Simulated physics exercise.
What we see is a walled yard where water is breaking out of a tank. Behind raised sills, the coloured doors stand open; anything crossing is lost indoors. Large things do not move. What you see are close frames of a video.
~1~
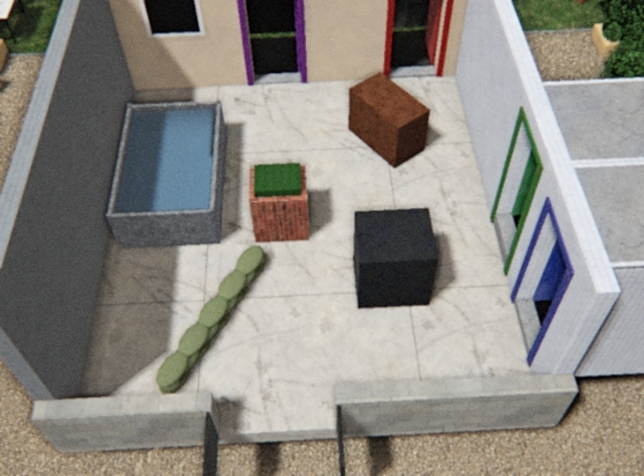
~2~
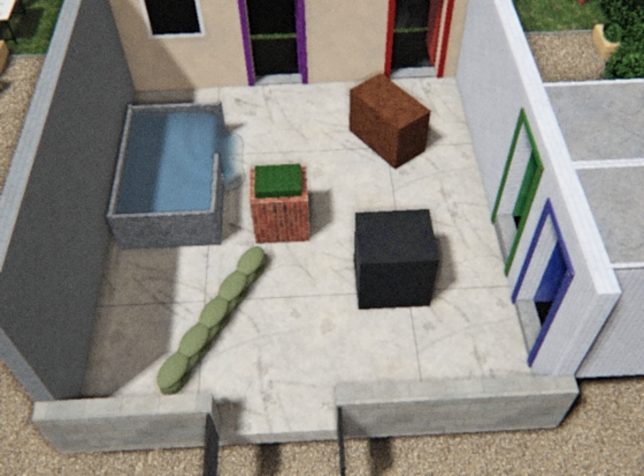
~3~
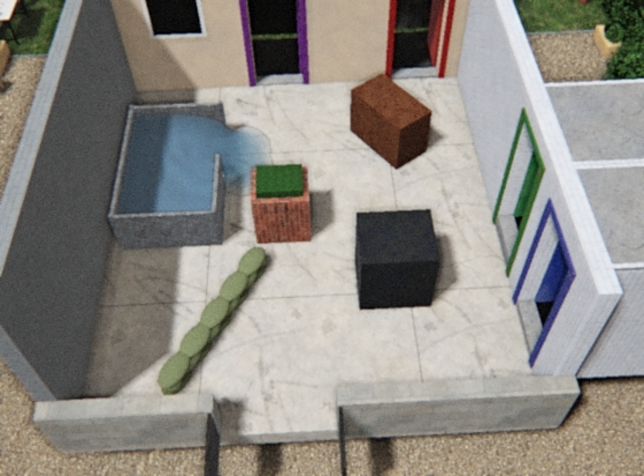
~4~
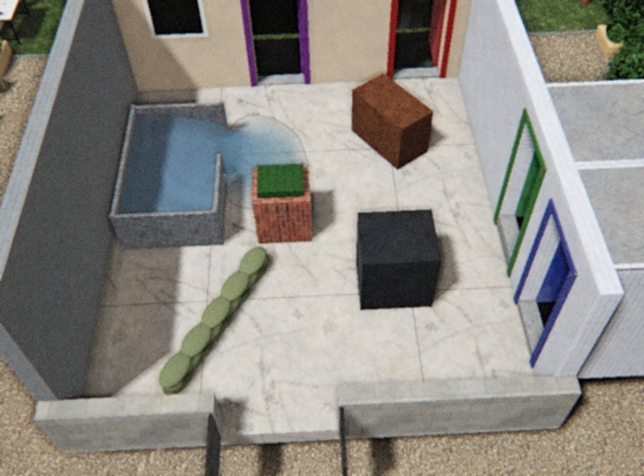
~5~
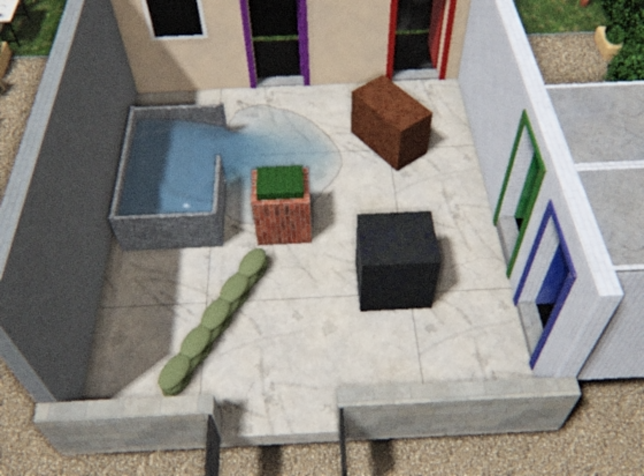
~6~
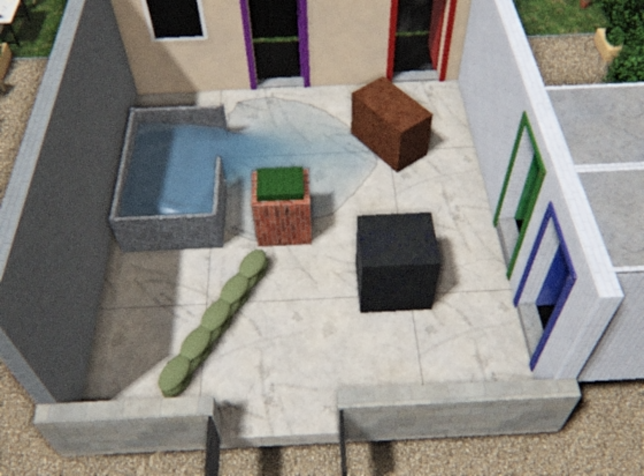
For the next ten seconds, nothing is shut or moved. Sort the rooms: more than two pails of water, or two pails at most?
Purple door - more than two pails; blue door - two pails at most; red door - more than two pails; green door - two pails at most.
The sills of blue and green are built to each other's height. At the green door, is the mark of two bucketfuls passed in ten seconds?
Result for green: Above the limit.
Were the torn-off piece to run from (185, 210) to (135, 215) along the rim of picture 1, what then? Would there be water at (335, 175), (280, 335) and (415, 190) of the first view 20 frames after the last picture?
The first spot is spared, the second soaked and the third spared.
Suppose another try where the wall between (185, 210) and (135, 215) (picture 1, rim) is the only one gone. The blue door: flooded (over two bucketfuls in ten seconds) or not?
One by one: The blue one takes less.
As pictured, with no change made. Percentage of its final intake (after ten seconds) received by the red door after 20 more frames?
50 %.
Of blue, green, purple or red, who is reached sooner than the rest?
I'd say it's the one in purple.
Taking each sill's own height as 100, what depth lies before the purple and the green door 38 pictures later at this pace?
In order: Roughly 160 % and 40 %.
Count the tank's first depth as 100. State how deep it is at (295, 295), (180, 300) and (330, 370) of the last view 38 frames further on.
First 4, next 0, last 6 in a hundred.
A moment on, water covers 30 % of the floor; the purple door wet at the sill, nothing in, the blue door not reached, the red door not reached, the green door not reached.
Next, water covers 35 % of the floor; the purple door over two buckets in, the blue door not reached, the red door under two buckets in, the green door wet at the sill, nothing in.
Then, water covers 50 % of the floor; the purple door over two buckets in, the blue door wet at the sill, nothing in, the red door over two buckets in, the green door wet at the sill, nothing in.
Later, water covers 70 % of the floor; the purple door over two buckets in, the blue door wet at the sill, nothing in, the red door over two buckets in, the green door wet at the sill, nothing in.
In the end, water covers 90 % of the floor; the purple door over two buckets in, the blue door wet at the sill, nothing in, the red door far over two buckets in, the green door wet at the sill, nothing in.
